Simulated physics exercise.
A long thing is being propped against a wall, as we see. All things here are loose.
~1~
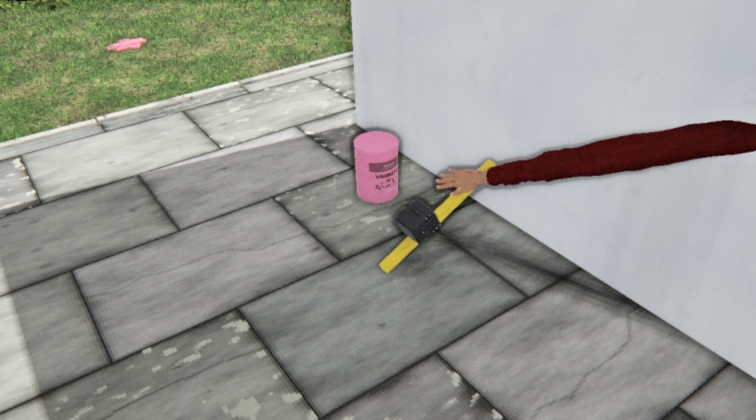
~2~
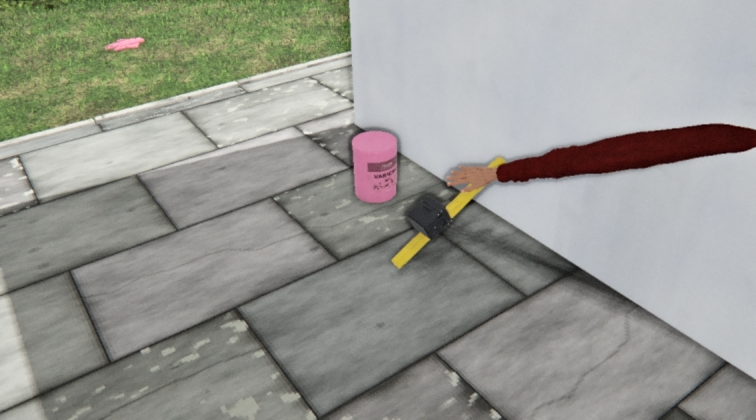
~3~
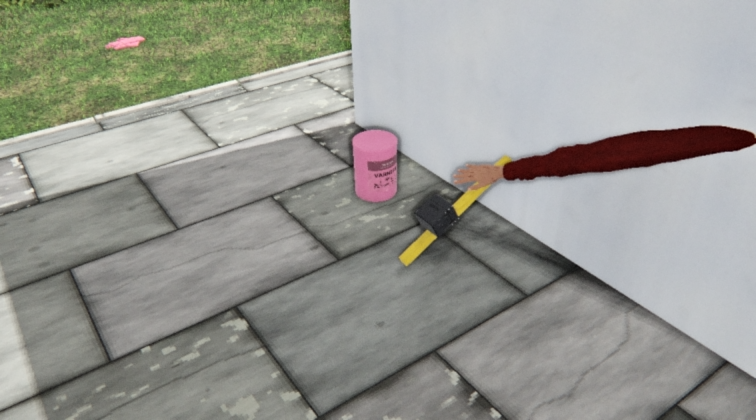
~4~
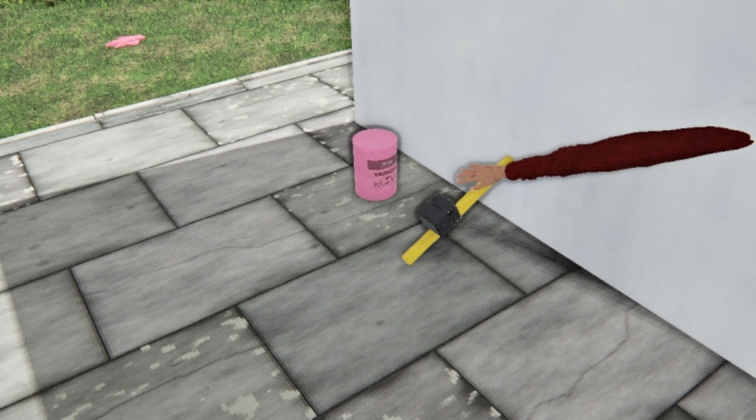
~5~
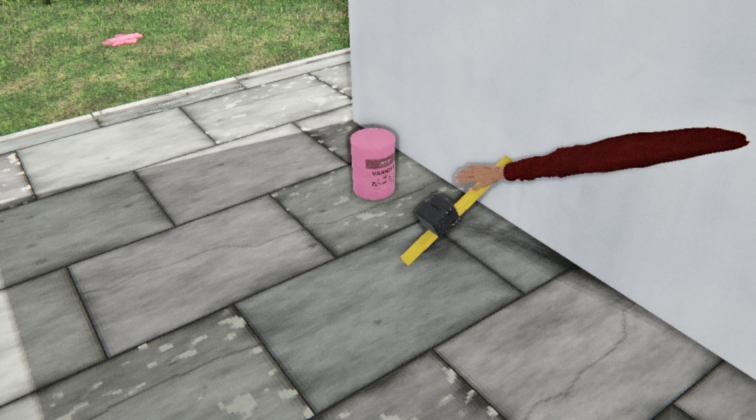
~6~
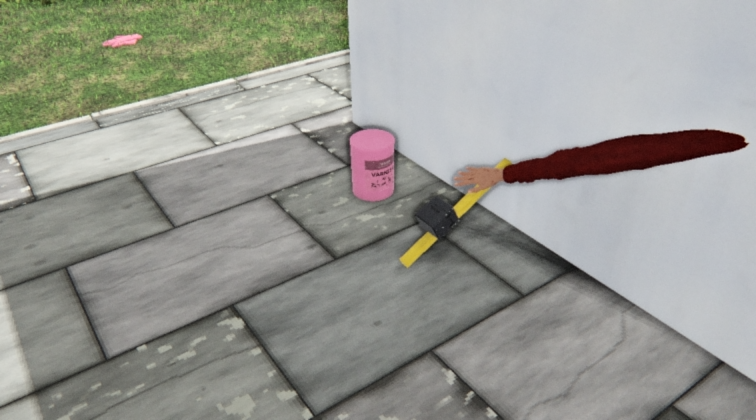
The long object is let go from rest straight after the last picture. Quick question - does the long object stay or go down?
It drops lower.
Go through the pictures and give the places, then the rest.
In the first picture, not yet at the wall; yellow pole (439, 215); pink pail (377, 167).
In the second picture, not yet at the wall; yellow pole (450, 212); pink pail (375, 167).
In the third picture, not yet at the wall; yellow pole (457, 209); pink pail (375, 166).
In the fourth picture, not yet at the wall; yellow pole (460, 209); pink pail (375, 165).
In the fifth picture, leant on the wall, still held; yellow pole (458, 210); pink pail (373, 164).
In the sixth picture, leant on the wall, still held; yellow pole (457, 212); pink pail (373, 165).
Then, 0.30 s past the last view, yellow pole 9° lower than it was left near (454, 222).
Then, 0.40 s past the last view, yellow pole 27° lower than it was left near (449, 242).
Then, 0.50 s past the last view, yellow pole 27° lower than it was left near (448, 237).
Then, 0.70 s past the last view, yellow pole 27° lower than it was left near (448, 242).
Finally, moved from the start, yellow pole; pink pail still in place. Final places as the last picture's camera would see them, yellow pole near (448, 242). The pole gives way.
